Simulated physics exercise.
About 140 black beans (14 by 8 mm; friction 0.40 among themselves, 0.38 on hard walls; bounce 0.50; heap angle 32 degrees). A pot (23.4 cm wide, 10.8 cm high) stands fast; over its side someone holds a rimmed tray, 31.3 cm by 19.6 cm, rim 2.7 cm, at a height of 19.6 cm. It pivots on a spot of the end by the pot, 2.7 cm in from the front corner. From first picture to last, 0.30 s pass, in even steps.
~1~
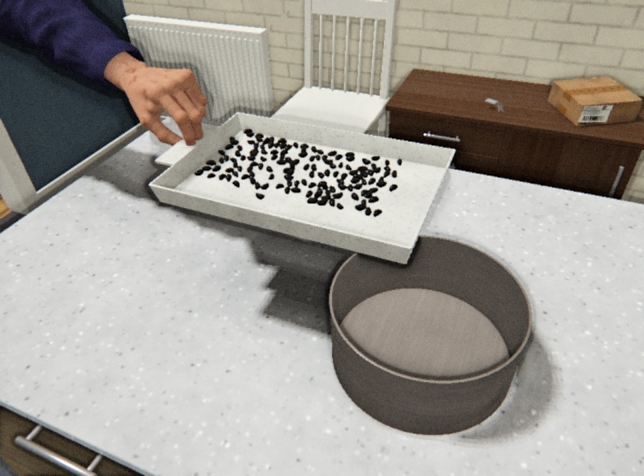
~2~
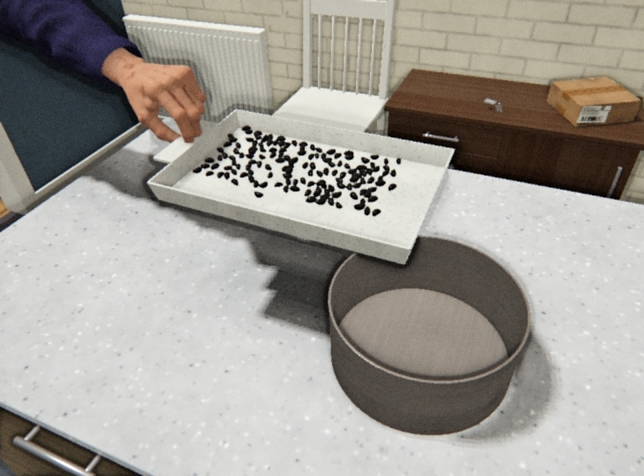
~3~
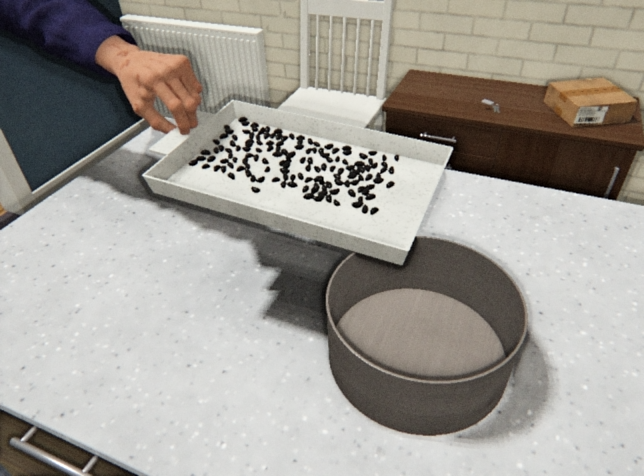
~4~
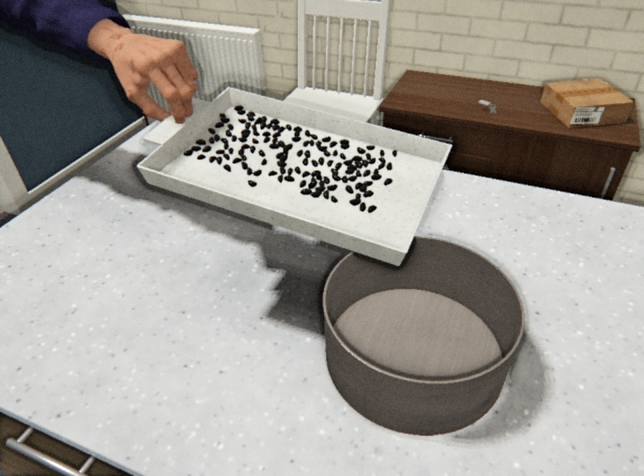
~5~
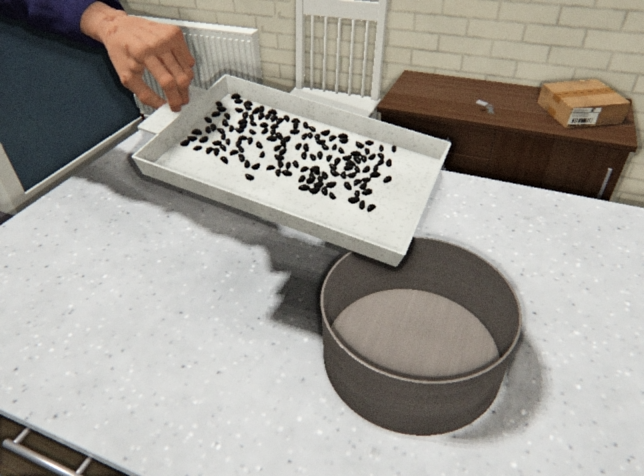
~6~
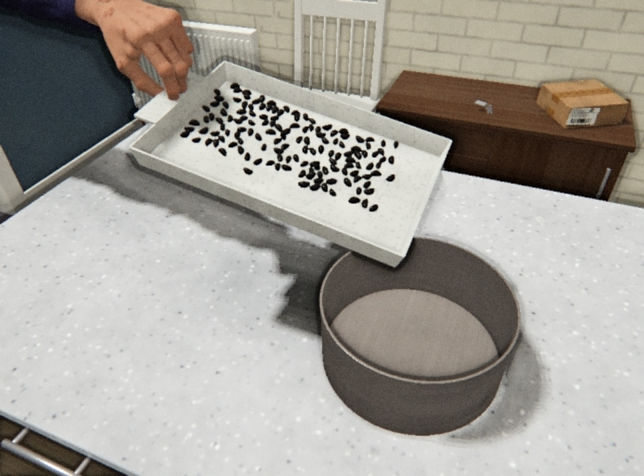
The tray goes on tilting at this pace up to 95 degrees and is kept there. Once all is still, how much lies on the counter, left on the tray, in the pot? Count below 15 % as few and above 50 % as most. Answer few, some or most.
Counter few, tray few, pot most.
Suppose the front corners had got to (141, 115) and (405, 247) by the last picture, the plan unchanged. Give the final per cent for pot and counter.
Pot 55, counter 40.
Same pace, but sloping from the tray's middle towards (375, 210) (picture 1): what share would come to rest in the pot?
About 90 per cent.
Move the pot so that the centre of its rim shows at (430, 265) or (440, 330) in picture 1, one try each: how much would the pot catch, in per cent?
Some 35 and 95 per cent.
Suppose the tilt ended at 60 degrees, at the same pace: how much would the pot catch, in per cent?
It would be near 20 per cent.
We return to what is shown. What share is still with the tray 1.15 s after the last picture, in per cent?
Roughly 80 per cent.
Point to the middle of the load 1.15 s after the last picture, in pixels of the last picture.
At about (413, 240).
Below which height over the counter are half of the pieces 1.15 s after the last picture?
About 22 cm.
Then, 0.69 s after the last picture, tilt 52 degrees; the tray holds 100 %, the pot 0 %.
Then, 1.15 s after the last picture, tilt 77 degrees; the tray holds 80 %, the pot 15 %.
Then, 1.68 s after the last picture, tilt 95 degrees; the tray holds 10 %, the pot 85 %.
In the end, counter 0 %, tray 5 %, pot 95 %.
